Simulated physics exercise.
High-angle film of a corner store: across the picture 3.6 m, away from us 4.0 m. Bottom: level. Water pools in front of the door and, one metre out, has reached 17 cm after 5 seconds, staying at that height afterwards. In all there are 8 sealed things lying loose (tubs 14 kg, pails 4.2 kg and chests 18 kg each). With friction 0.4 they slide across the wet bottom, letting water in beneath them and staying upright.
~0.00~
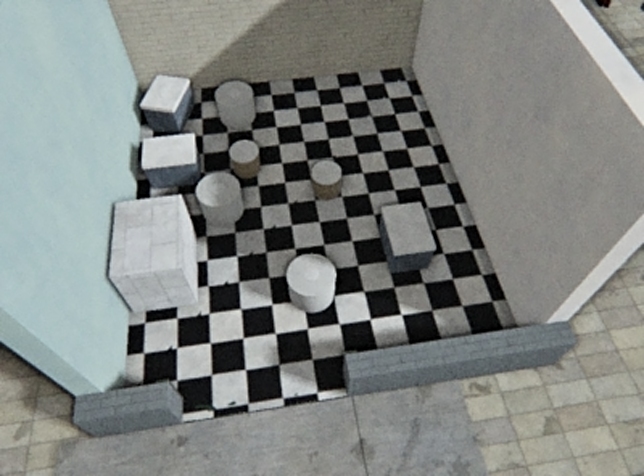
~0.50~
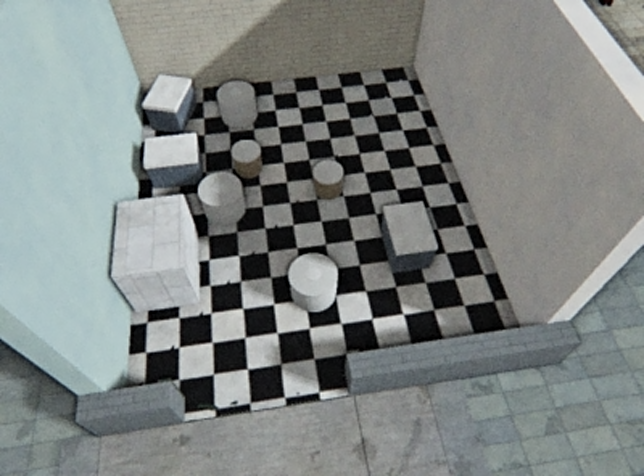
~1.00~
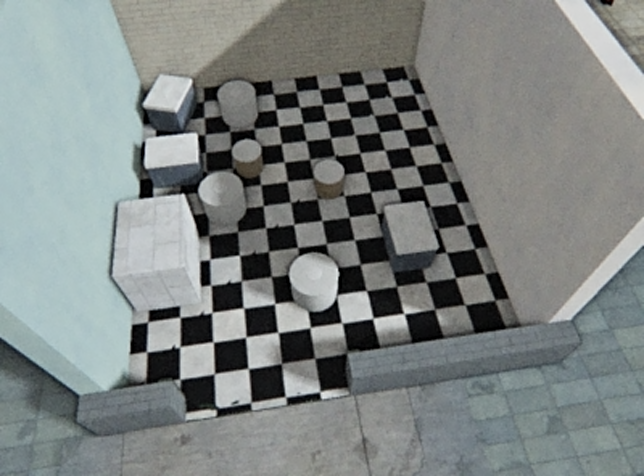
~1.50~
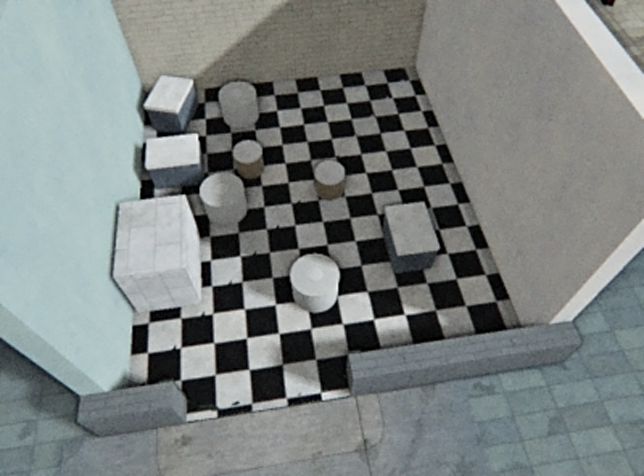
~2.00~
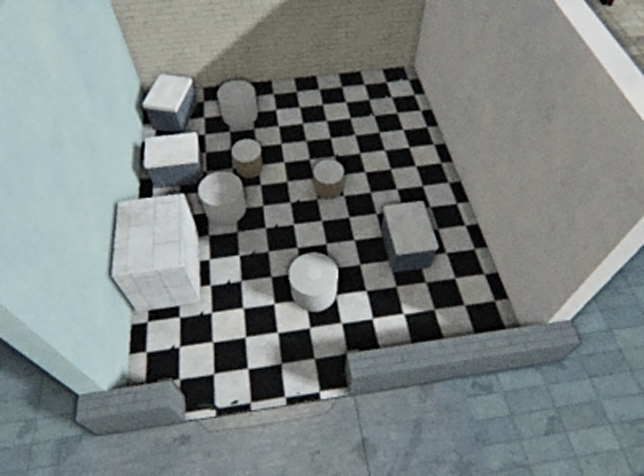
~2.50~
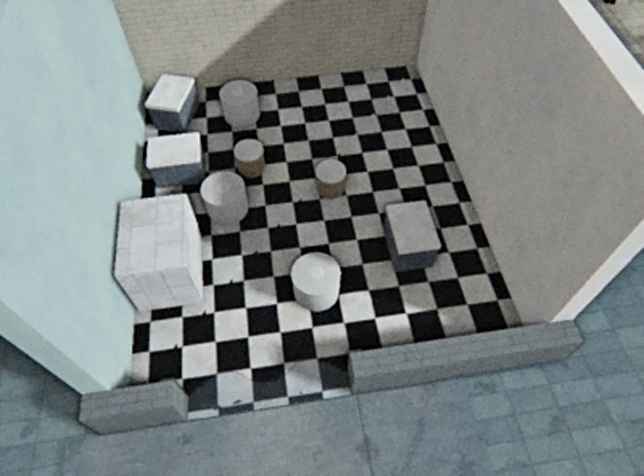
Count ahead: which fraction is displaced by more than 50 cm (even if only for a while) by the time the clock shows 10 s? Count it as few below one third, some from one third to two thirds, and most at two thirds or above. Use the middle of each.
Some.
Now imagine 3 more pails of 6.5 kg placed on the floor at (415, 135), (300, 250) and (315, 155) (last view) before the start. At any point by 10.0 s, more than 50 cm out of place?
Result by item, in order: Inside the cutoff, beyond the cutoff, beyond the cutoff.
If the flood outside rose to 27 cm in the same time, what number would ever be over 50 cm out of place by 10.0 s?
With that change, 7 of them.
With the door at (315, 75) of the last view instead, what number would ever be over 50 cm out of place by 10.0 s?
That gives 1 of them.
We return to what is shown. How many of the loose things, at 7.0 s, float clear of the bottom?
The number is 0.
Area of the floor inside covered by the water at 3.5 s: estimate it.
1.5 m2.
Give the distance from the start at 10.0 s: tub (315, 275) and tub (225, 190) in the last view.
They've ended up 120 cm and 140 cm away, in that order.
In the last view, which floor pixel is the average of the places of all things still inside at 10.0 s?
Close to pixel (275, 143).
After 3.5 s 0 of 8 are over 50 cm from their spots; 0 afloat.
After 4.5 s 0 of 8 are over 50 cm from their spots; 0 afloat.
After 7.0 s 0 of 8 are over 50 cm from their spots; 0 afloat.
After 10.0 s 4 of 8 are over 50 cm from their spots, and 4 have been at some point; 3 afloat.
